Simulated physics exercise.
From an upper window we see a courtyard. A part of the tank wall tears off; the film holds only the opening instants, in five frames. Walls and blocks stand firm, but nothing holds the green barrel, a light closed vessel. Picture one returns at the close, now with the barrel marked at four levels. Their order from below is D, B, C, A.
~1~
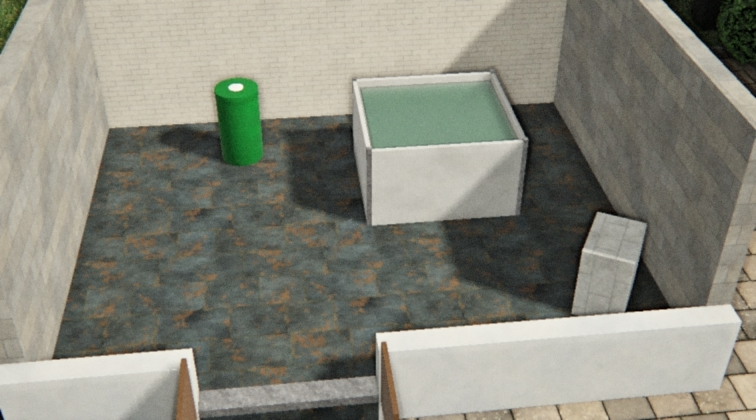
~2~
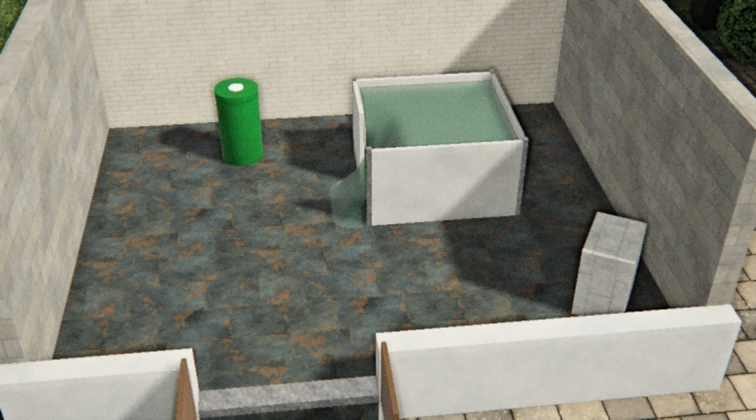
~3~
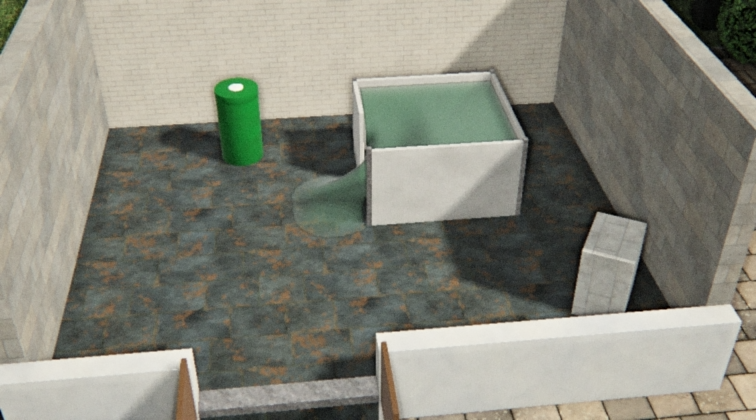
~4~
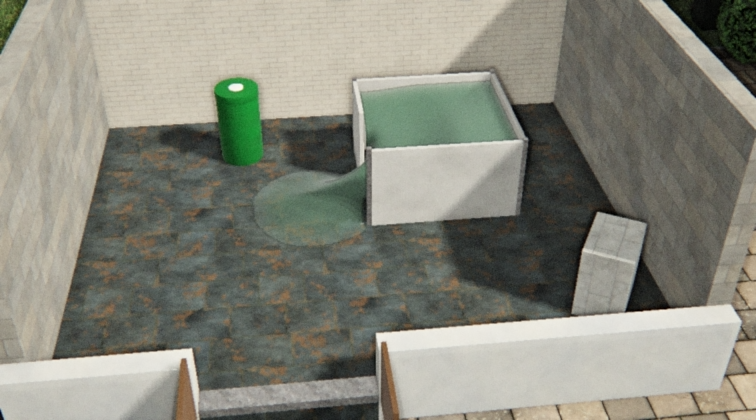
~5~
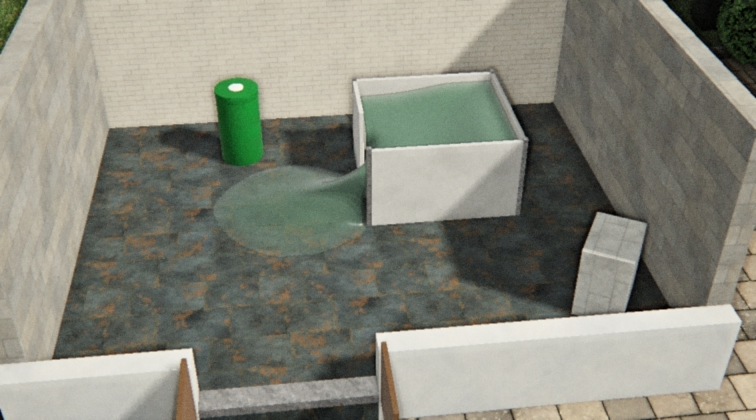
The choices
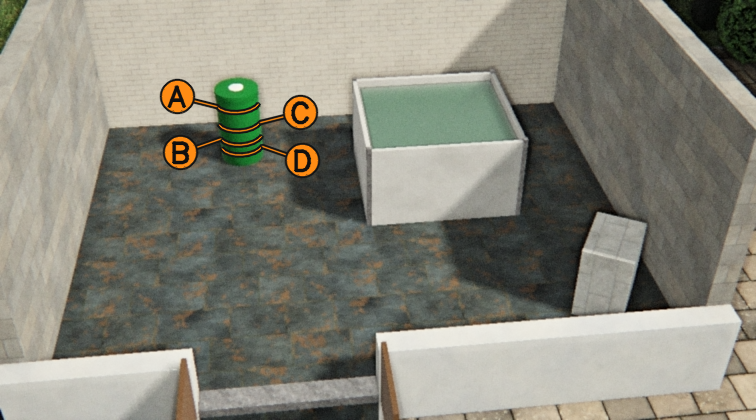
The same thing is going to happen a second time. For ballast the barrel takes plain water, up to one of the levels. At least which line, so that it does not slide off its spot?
That is level D.
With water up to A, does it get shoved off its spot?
No, not at all.
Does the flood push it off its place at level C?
No, not at all.
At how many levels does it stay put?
All of the four.
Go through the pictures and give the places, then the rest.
In the first frame, lid of the green barrel at (236, 88); tank full, its middle at (435, 115); open gate at (285, 345).
In the second frame, 1 % of the ground under water, its edge towards the barrel at (343, 182).
In the third frame, 3 % of the ground under water, its edge towards the barrel at (301, 189).
In the fourth frame, 6 % of the ground under water, its edge towards the barrel at (274, 184).
In the fifth frame, lid of the green barrel at (236, 88); 9 % of the ground under water, its edge towards the barrel at (263, 173).
In orange, A at (237, 112); B at (241, 145); C at (239, 131); D at (242, 155); from the bottom up D, B, C, A.
For level A, it does not move.
For level B, it does not move.
For level C, it does not move.
For level D, it shifts by a finger or two and stays.
